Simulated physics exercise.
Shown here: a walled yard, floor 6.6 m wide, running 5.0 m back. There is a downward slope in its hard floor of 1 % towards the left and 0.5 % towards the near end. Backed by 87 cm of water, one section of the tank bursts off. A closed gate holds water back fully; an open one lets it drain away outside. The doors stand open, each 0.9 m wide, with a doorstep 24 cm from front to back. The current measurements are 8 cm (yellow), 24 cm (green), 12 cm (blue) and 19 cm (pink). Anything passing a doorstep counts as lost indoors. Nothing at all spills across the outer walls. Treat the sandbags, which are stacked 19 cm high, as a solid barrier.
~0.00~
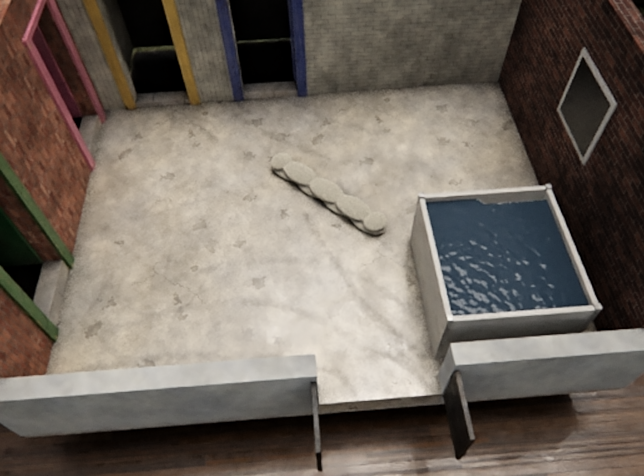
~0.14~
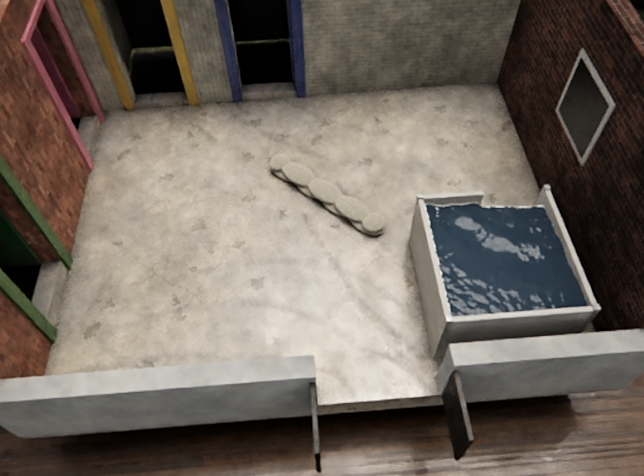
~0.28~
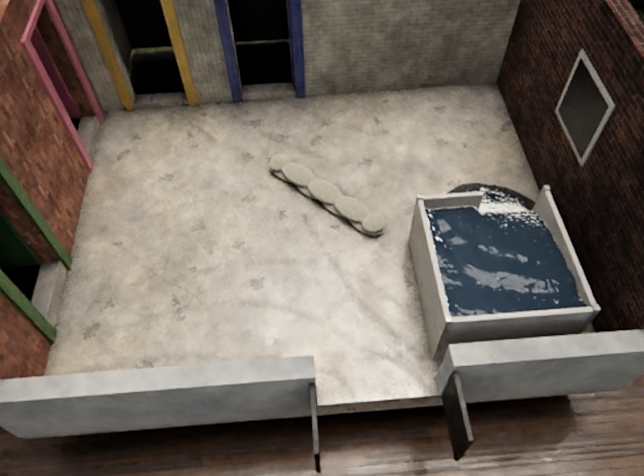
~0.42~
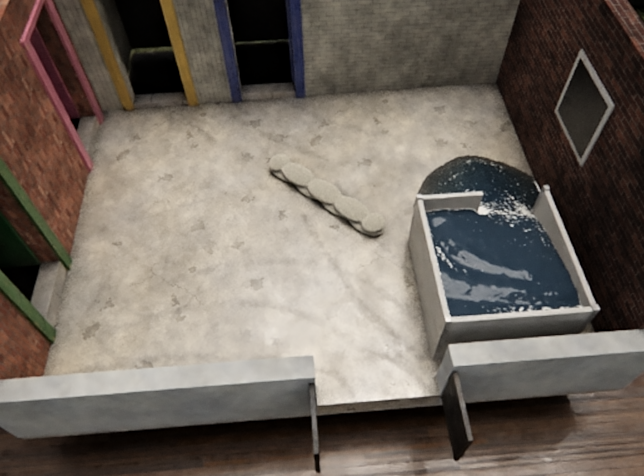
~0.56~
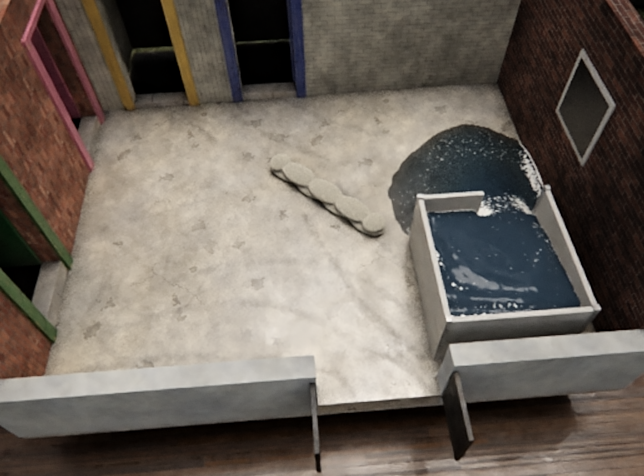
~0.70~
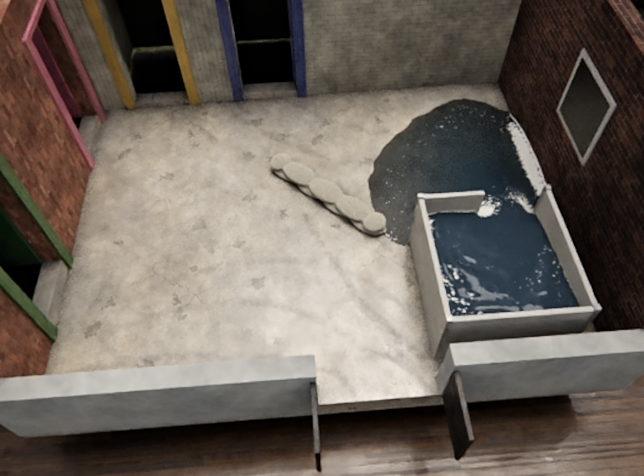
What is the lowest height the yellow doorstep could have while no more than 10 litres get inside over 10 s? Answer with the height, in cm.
14.5 cm.
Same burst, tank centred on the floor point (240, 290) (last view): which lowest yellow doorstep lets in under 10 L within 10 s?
In this case, 22 cm or so.
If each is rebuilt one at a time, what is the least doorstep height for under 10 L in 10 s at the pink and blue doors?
You'd want about 21 centimetres at pink and about 6.5 centimetres at blue.
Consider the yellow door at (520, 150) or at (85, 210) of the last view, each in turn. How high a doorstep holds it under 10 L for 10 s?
You'd want about 18 cm there first, then about 13.0 cm.
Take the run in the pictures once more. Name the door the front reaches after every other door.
That would be the green door.
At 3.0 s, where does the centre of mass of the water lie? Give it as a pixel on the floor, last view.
Around (421, 186).
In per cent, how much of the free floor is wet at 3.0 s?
Roughly 40 percent of the floor is wet.
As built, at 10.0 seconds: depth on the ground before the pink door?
The depth there is around 11.5 cm.
After 1.4 s water covers 25 % of the floor, deepest (53 cm) near (483, 87); it has not reached the yellow door.
After 3.0 s water covers 40 % of the floor, deepest (28 cm) near (460, 119); 6 cm at the yellow door, 0 litres in over its 8 cm doorstep.
After 10.0 s water covers 95 % of the floor, deepest (16 cm) near (43, 391); 9 cm at the yellow door, 48 litres in over its 8 cm doorstep.
At the yellow door as built, the water arrived by 2.6 s and peaked near 11 cm at 7.2 s.
With a doorstep of 11.5 cm, 23 litres would have come in within the 10 s; with 18.5 cm, 1 litre. So under 10 litres takes about 14.5 cm.
